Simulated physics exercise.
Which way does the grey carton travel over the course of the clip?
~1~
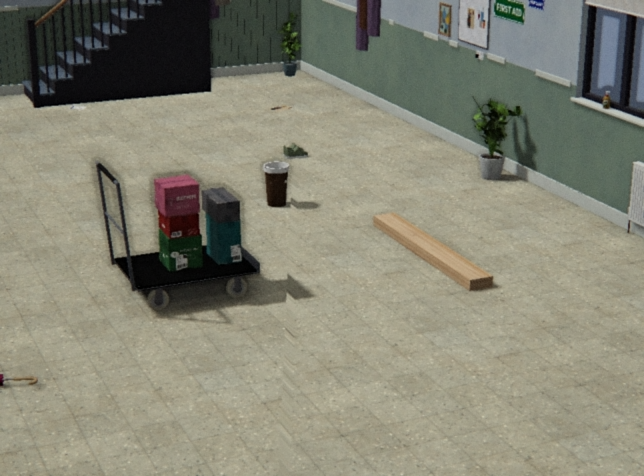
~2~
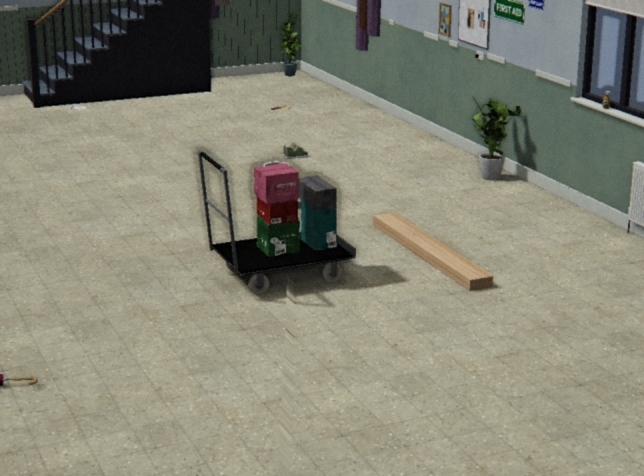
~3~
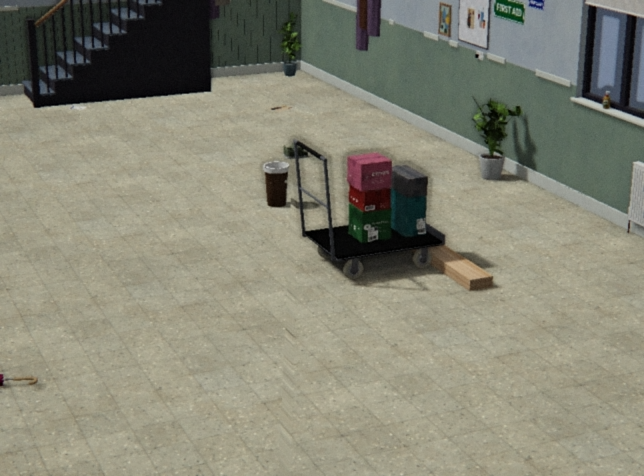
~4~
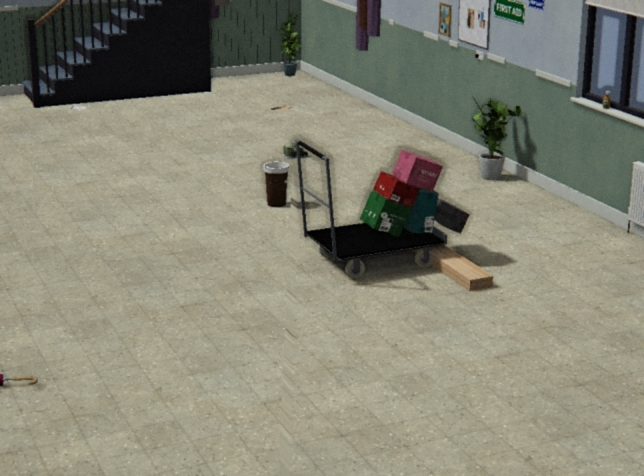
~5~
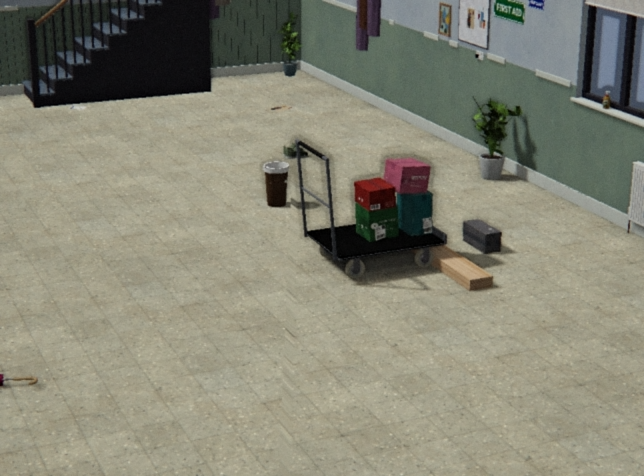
The grey carton moves to the right, first riding on the cart and then falling off its front end onto the floor.
